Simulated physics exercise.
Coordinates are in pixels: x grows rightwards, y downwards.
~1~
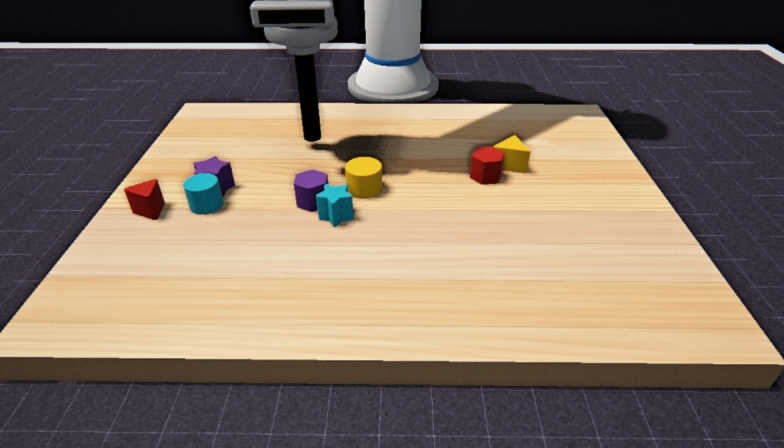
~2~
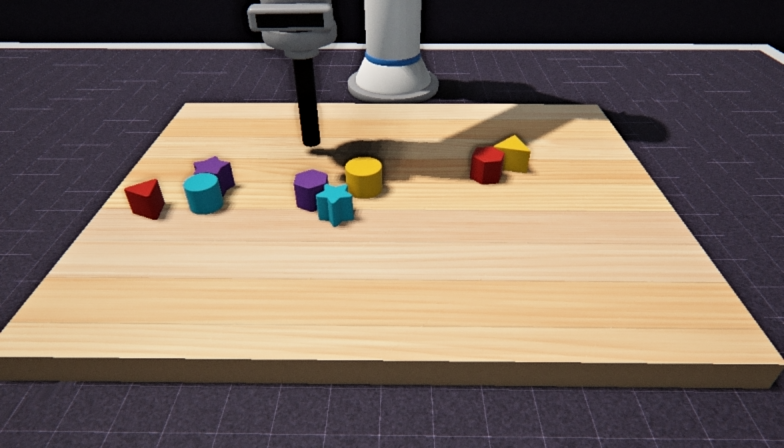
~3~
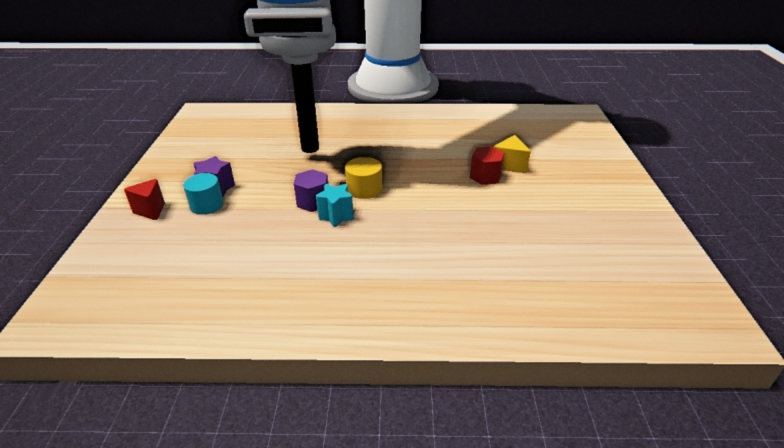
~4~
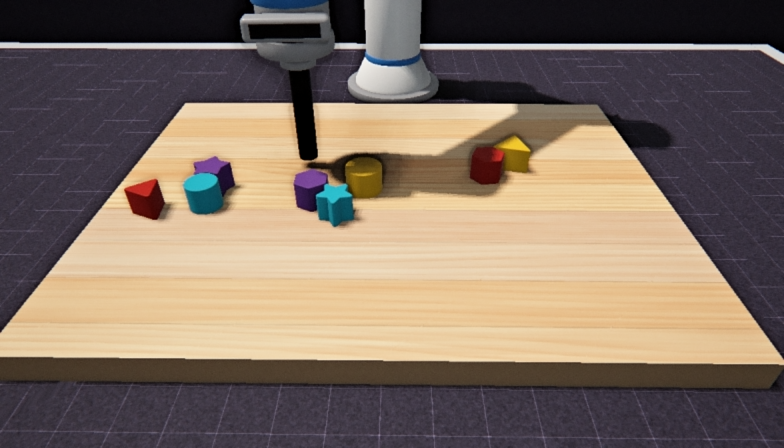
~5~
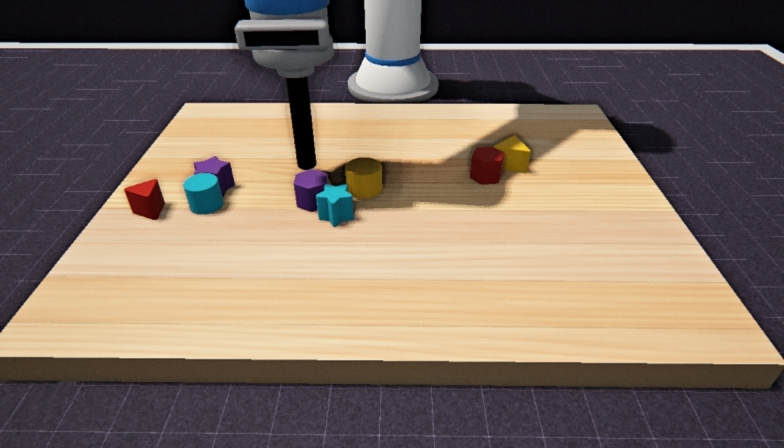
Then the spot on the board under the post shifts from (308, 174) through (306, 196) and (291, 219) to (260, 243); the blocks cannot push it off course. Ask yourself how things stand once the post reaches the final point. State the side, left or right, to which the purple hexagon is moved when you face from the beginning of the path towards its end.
It goes toward the left-hand side.
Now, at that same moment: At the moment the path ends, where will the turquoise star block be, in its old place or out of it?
By the end it has moved.
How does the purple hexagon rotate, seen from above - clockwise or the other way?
It swings round anticlockwise.
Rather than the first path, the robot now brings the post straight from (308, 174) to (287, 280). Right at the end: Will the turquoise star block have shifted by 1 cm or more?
Yes - that is the case.
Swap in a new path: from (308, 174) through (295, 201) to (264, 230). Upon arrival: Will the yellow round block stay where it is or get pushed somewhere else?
By then it is still where it was.
What follows on the original path. One third of the way, post at (305, 187); purple hexagon at (313, 185); turquoise star block at (340, 197).
Two thirds of the way, post at (289, 210); purple hexagon at (318, 197), turned 50° anticlockwise; turquoise star block at (348, 202).
At the end, post at (258, 234); purple hexagon at (318, 197), turned 50° anticlockwise; turquoise star block at (348, 202); yellow round block in place.
